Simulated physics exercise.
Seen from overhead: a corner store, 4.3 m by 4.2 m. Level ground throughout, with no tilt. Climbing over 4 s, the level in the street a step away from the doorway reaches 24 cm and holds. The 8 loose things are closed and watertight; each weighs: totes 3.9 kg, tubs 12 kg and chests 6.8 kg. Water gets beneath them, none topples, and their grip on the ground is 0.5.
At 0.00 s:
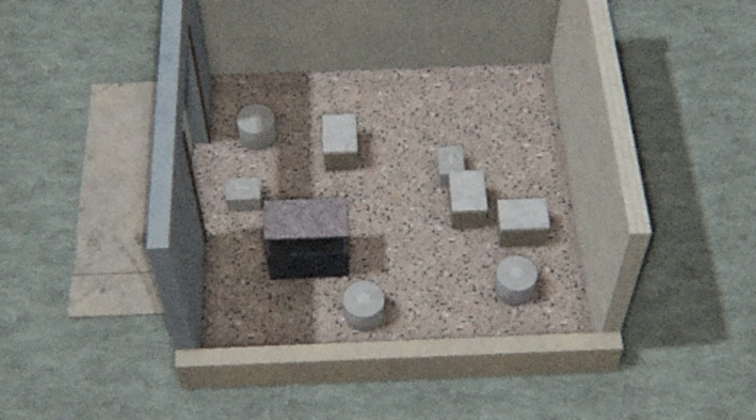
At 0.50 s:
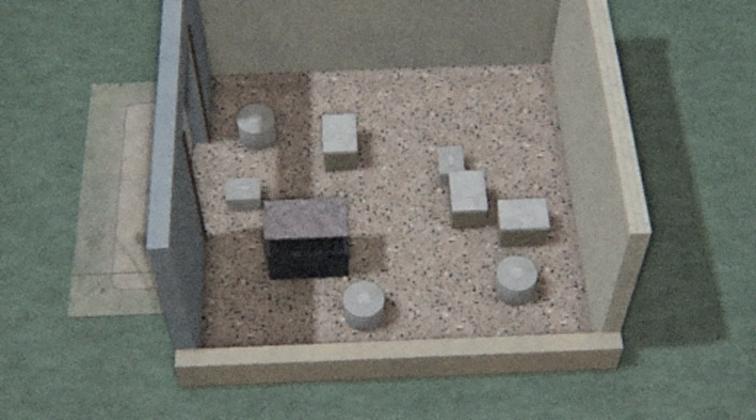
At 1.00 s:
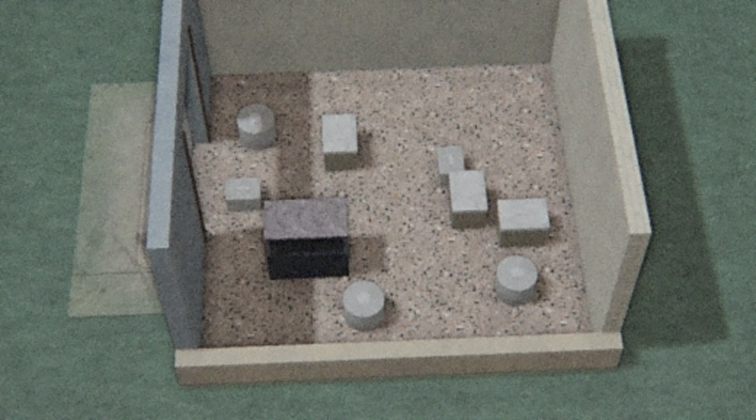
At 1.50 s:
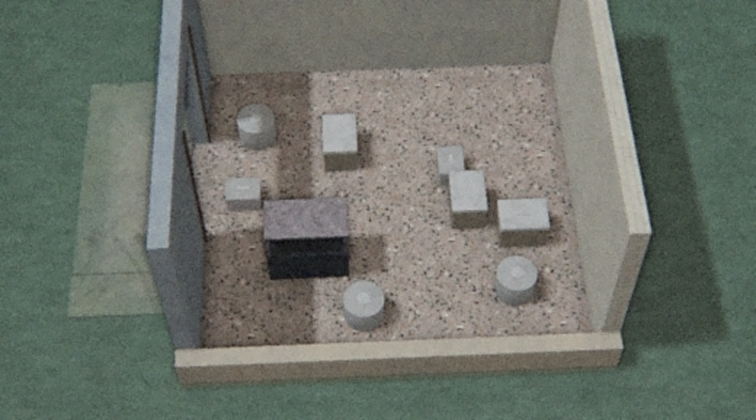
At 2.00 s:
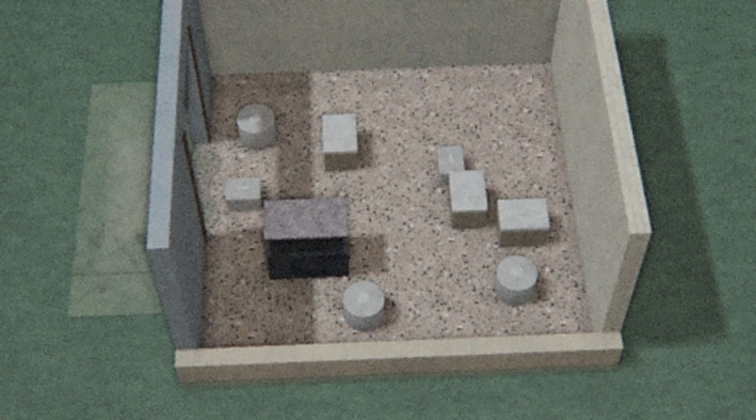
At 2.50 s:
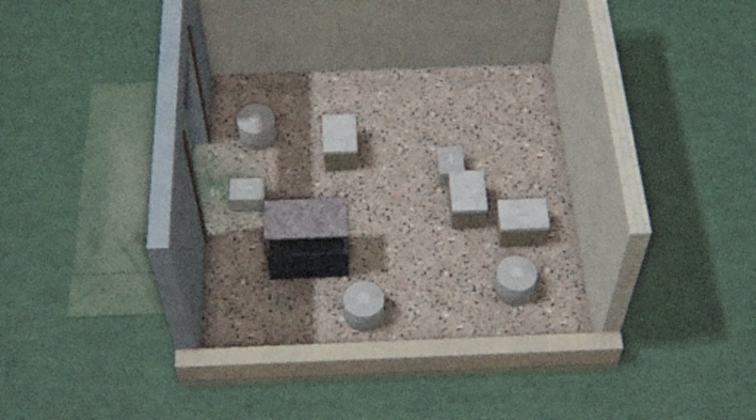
Small walled room seen from above holding grey blocks and cylinders, with thin water creeping in at left and one small block shifting slightly.
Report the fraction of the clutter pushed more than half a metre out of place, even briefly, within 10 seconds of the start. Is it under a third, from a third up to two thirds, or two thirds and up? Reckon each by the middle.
I would say two thirds and up.
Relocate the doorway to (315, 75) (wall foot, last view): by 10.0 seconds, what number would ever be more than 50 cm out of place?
Then 7 of them would.
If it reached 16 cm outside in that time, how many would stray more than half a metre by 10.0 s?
That would make 5 of them.
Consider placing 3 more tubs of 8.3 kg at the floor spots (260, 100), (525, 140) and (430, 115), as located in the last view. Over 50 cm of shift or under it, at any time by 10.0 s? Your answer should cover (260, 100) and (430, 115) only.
The first: Falls below it. The second: Exceeds it.
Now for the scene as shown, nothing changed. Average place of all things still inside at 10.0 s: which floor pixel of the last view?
The centre is close to (434, 229).
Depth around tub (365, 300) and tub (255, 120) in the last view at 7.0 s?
Depths: Near 0 cm, then near 4 cm.
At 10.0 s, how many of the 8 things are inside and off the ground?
I count 6.
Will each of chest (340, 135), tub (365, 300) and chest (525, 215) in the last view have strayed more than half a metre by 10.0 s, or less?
Taking them in turn, the first is beyond the limit, the second within the limit and the third beyond the limit.
After 3.5 s 1 of 8 are over 50 cm from their spots; 0 afloat.
After 4.5 s 2 of 8 are over 50 cm from their spots; 1 afloat.
After 7.0 s 4 of 8 are over 50 cm from their spots; 5 afloat.
After 10.0 s 6 of 8 are over 50 cm from their spots, and 6 have been at some point; 6 afloat.
